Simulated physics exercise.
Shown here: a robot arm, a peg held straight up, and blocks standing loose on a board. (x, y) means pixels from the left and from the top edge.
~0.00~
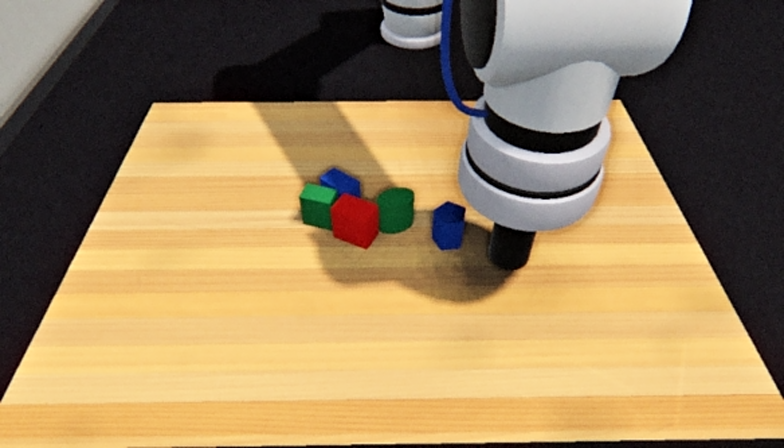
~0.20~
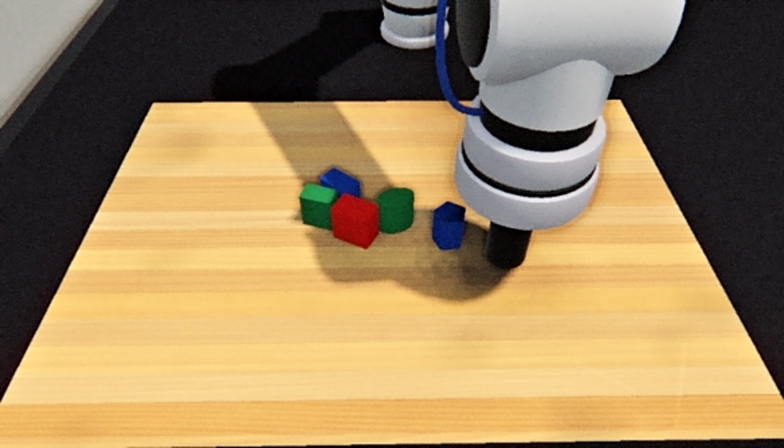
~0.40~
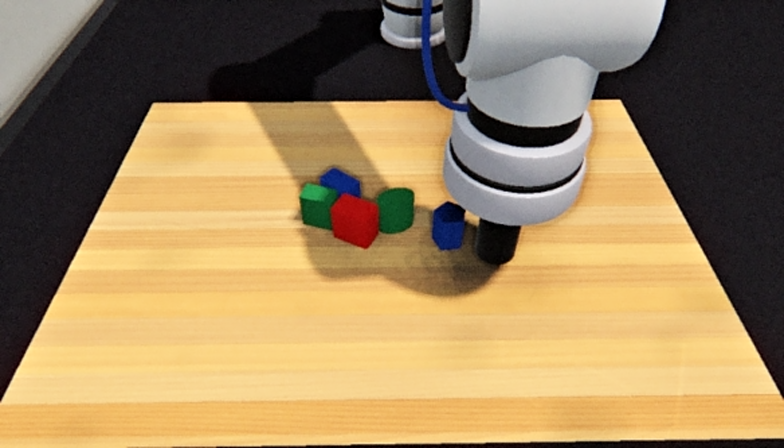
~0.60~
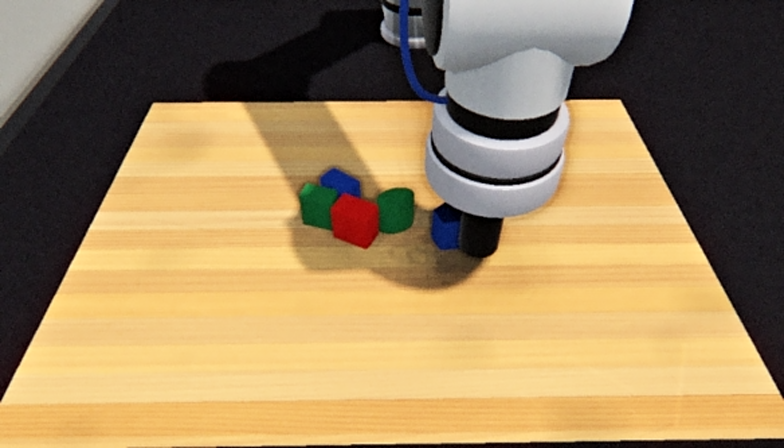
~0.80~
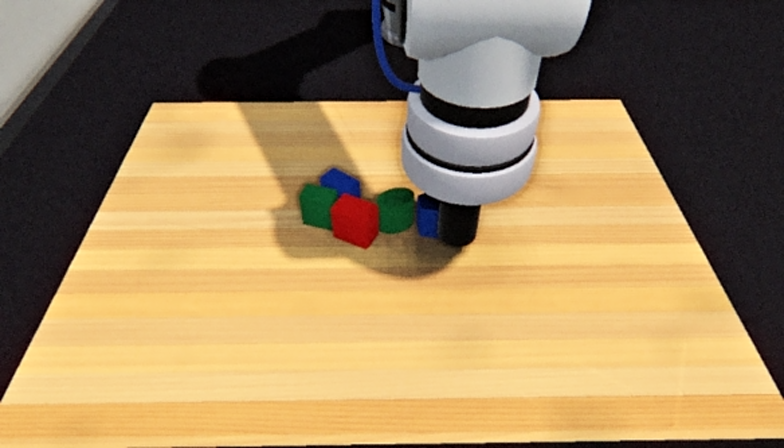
A white robot arm holding a black upright peg reaches over a pale wooden board on a dark surface, seen from above at an angle by a still camera. Left of the peg sits a blue block, and further left a green rounded block, a red block, a green block and a blue one cluster together. The arm slides the peg leftward and slightly away, nudging the nearest blue block left toward the green rounded one.
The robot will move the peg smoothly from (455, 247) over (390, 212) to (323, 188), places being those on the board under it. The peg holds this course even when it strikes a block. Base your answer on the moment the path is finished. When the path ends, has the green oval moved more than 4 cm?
Yes.
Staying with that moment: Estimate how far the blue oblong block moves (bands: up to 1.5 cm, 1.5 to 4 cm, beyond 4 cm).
It falls in the over 4 cm band.
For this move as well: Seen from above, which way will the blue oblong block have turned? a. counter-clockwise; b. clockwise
Letter a.
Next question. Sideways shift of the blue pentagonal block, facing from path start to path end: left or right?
To the right.
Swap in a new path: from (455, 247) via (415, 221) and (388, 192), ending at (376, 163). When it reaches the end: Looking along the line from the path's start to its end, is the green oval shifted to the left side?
Yes, I think so.
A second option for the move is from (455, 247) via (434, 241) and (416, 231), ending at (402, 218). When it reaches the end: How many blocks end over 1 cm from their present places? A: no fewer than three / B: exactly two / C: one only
My pick is B.
On the path given first. One third of the way, peg at (412, 207); green oval at (381, 189), turned 65° anticlockwise; blue pentagonal block at (402, 172), turned 50° clockwise.
Two thirds of the way, peg at (366, 190); blue oblong block at (303, 172), turned 35° anticlockwise; green oval at (334, 173), turned 60° anticlockwise; blue pentagonal block at (391, 161), turned 85° clockwise.
At the end, peg at (321, 174); green oblong block not moved; blue oblong block at (259, 171), turned 65° anticlockwise; green oval at (288, 162), turned 90° anticlockwise; blue pentagonal block at (391, 161), turned 85° clockwise.
